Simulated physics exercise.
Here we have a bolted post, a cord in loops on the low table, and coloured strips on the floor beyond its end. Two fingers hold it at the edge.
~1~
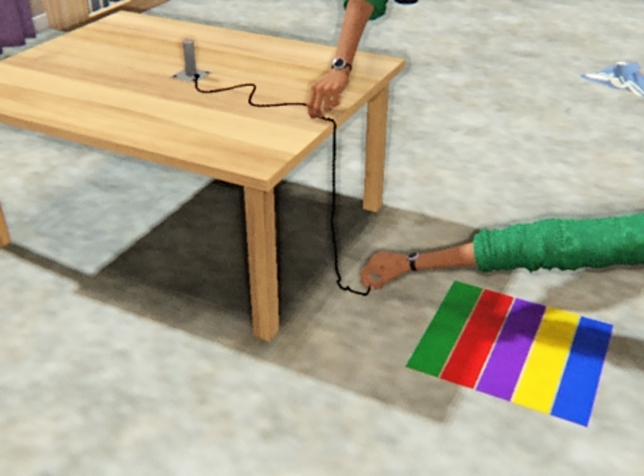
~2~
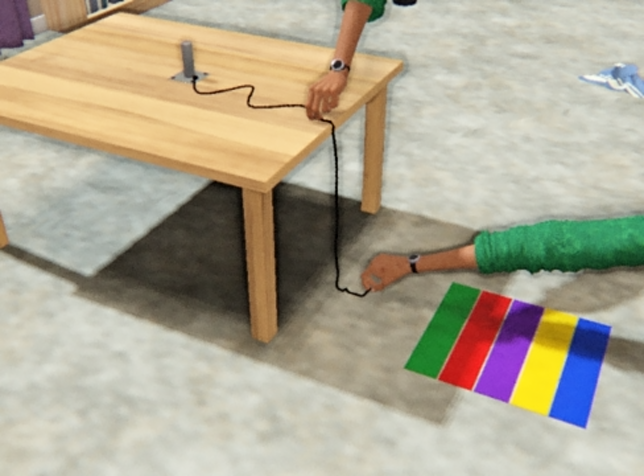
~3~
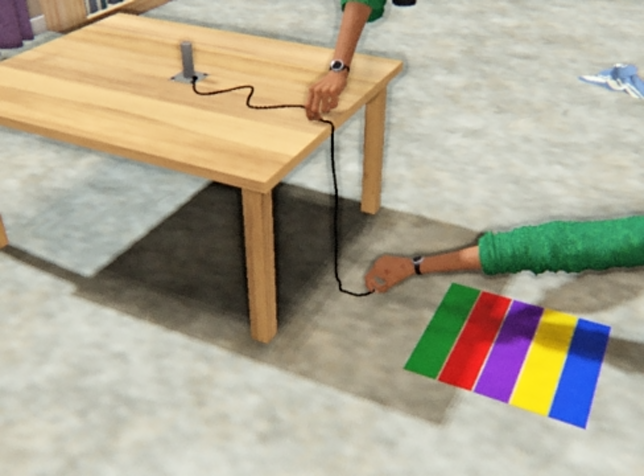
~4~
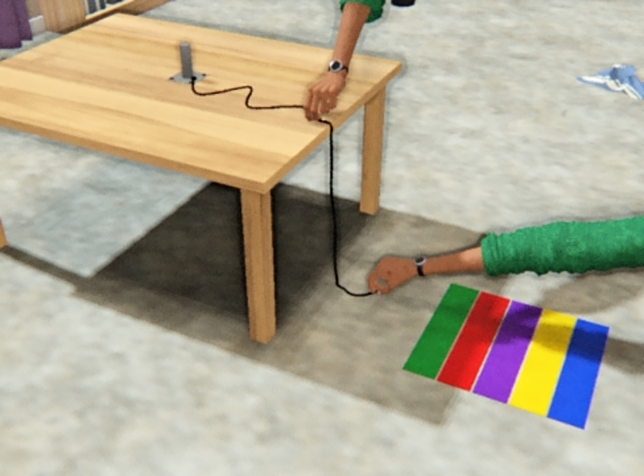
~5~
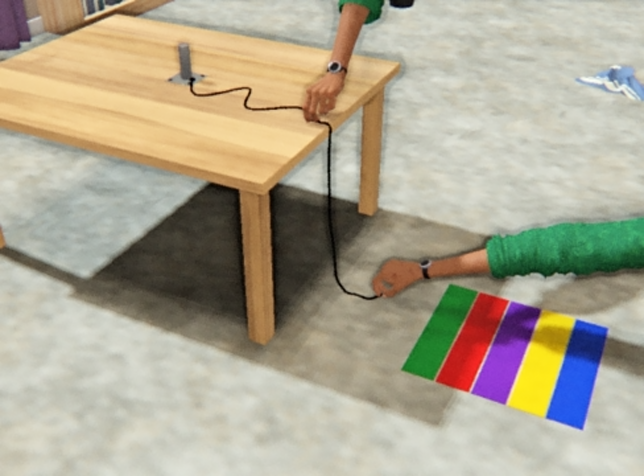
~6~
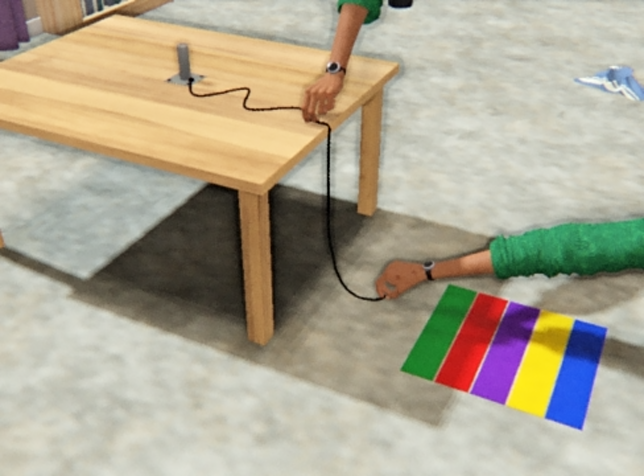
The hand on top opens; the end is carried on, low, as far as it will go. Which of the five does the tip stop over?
The end stops over the blue strip.
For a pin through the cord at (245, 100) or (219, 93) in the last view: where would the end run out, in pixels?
Near (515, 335) and (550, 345).
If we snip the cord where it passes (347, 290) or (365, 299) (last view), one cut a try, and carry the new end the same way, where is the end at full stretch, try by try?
The places are (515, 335) and (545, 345).
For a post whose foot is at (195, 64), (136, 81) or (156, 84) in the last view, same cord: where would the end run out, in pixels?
Try by try, around (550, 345), (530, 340) and (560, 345).
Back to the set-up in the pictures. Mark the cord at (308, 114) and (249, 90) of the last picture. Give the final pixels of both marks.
About (369, 151), and the other about (273, 102).
Soon after, end near (511, 333); over purple.
After that, end near (555, 345); over yellow.
At the stop, end near (583, 354); over blue. It gets as far as the blue strip.
